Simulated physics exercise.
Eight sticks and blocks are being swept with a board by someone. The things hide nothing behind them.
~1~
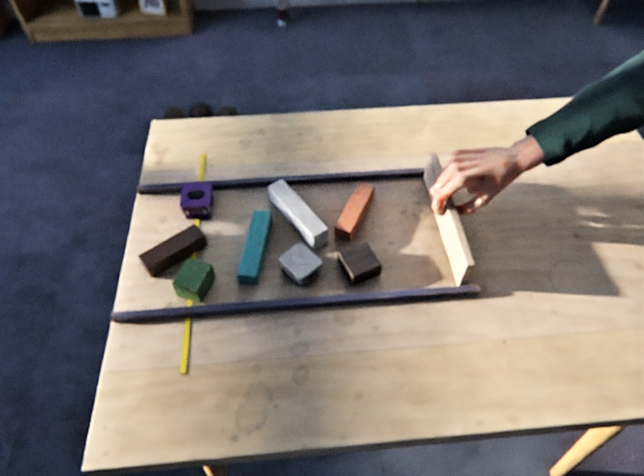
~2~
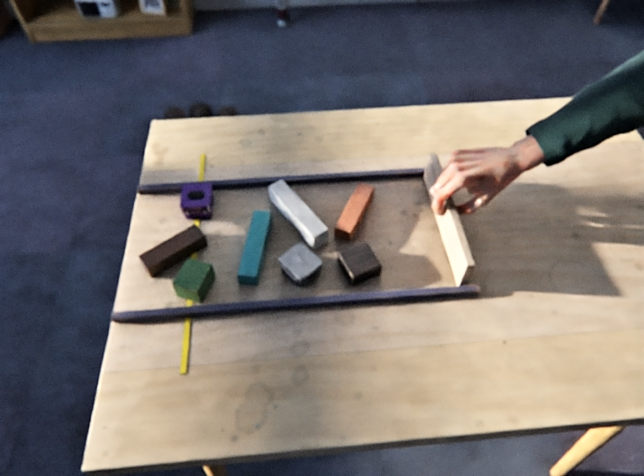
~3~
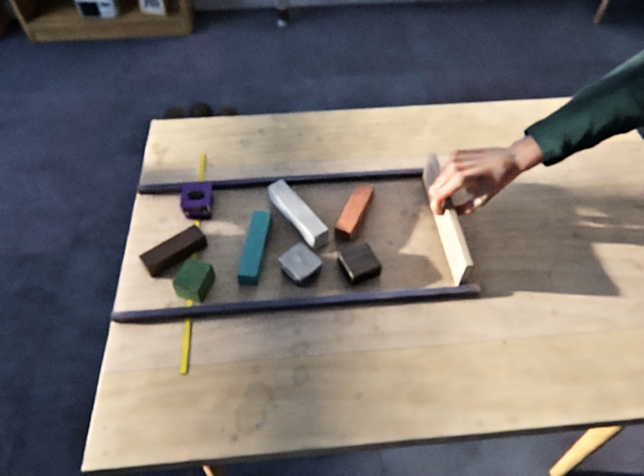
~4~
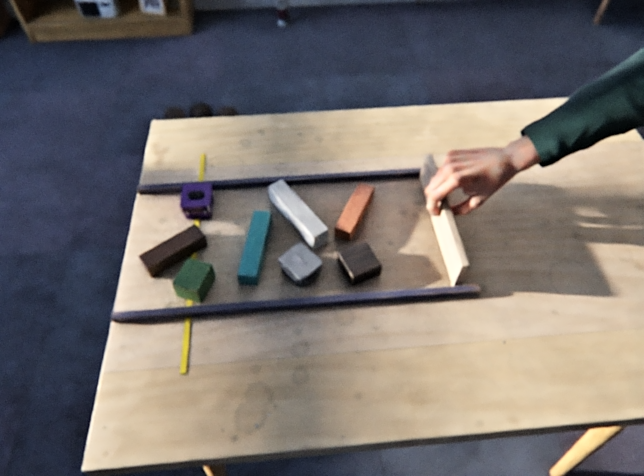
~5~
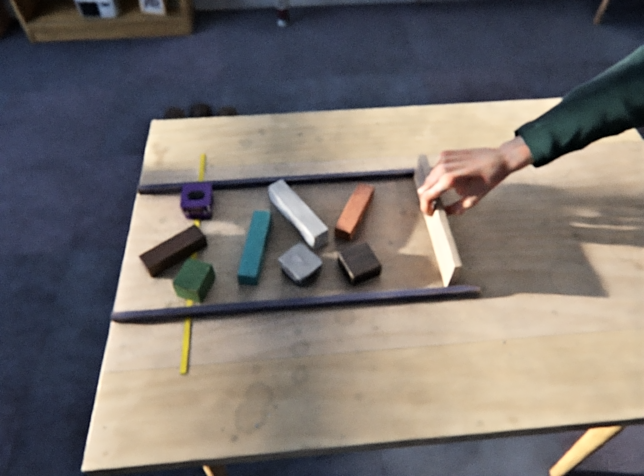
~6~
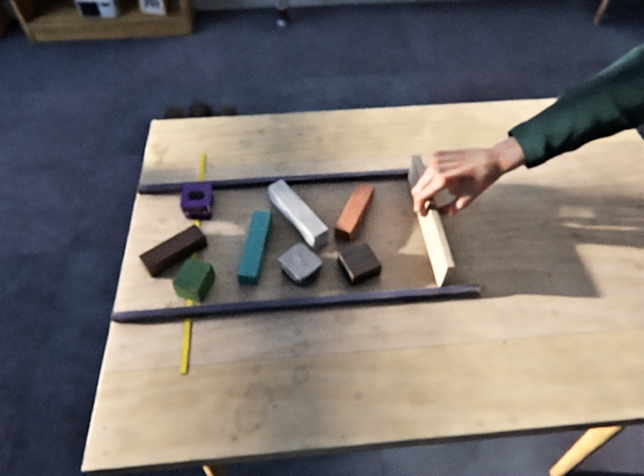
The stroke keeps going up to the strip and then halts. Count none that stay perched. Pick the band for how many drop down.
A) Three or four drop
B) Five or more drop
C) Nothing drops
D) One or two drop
(D) One or two drop.
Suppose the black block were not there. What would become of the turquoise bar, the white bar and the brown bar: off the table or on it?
The turquoise bar: Remains. The white bar: Remains. The brown bar: Drops.
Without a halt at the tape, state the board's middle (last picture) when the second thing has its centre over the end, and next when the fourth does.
First around (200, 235), then around (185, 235).
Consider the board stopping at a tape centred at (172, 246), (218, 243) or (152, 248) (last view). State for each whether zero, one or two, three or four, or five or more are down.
Falls: 3 or 4; zero; 5 or more.
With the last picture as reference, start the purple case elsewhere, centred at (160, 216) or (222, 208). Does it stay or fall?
Goes off the edge; stays put.
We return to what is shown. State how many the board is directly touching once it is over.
At rest, 2 are in contact.
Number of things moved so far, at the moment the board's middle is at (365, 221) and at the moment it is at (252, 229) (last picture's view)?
2 at one spot and 8 at the other.
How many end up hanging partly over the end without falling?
The number would be 2.
Early on, none off yet; brown bar at rest near (174, 250); purple case at rest near (198, 202); green block at rest near (194, 280).
Finally, the number that fall off is one or two; lost, green block and brown bar.
